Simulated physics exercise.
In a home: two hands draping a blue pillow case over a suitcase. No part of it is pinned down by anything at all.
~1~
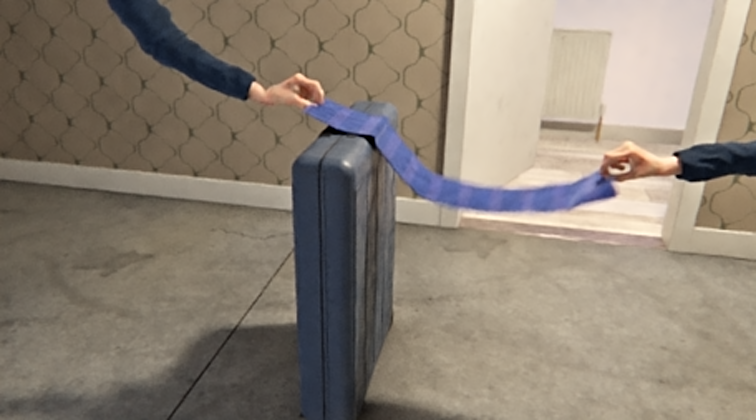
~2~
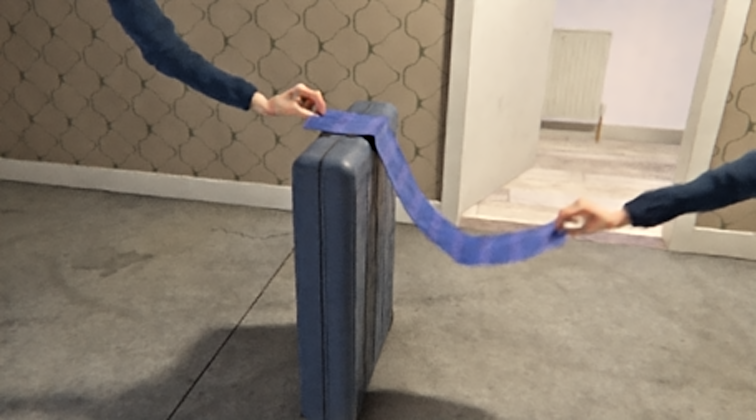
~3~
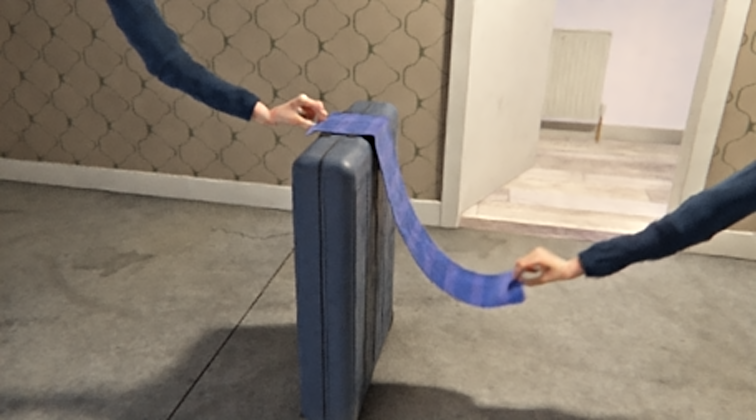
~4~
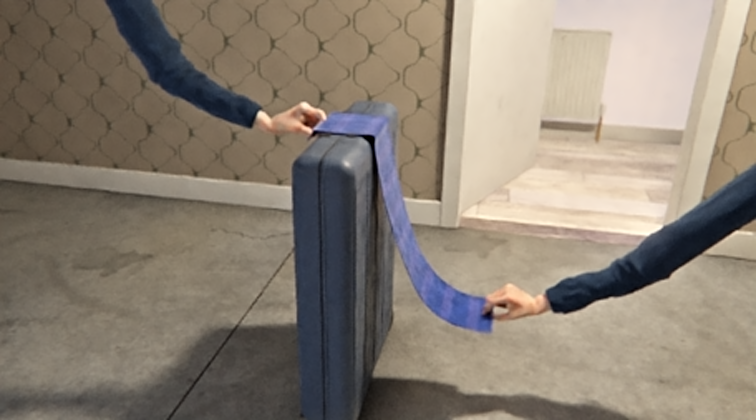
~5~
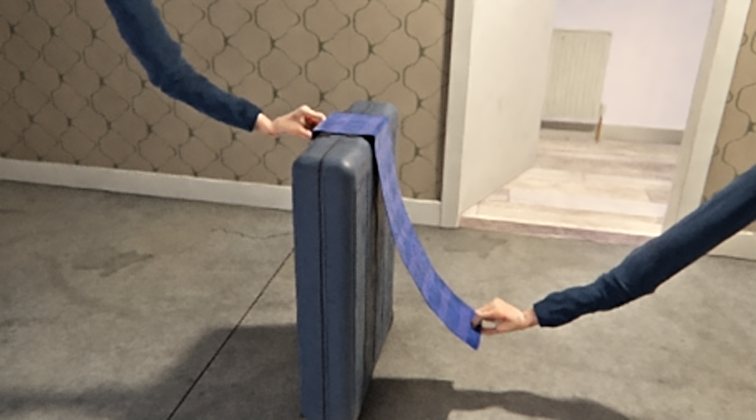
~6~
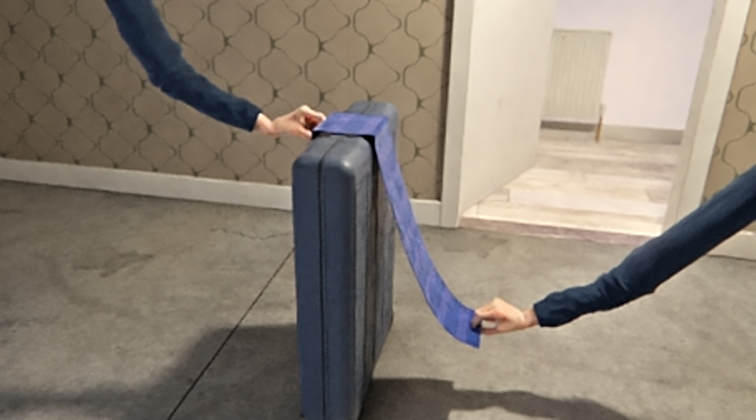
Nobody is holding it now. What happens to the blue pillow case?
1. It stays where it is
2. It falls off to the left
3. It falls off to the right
It falls off to the right (3).
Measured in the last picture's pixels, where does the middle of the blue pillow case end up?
In the last view it ends up close to (403, 381).
Then, 0.32 s past the final frame, pillow case clear of the top and falling near (405, 276).
Then, 0.58 s past the final frame, pillow case in a heap on the floor near (404, 378).
When it is over, pillow case in a heap on the floor near (403, 380). The blue pillow case is pulled rightwards.
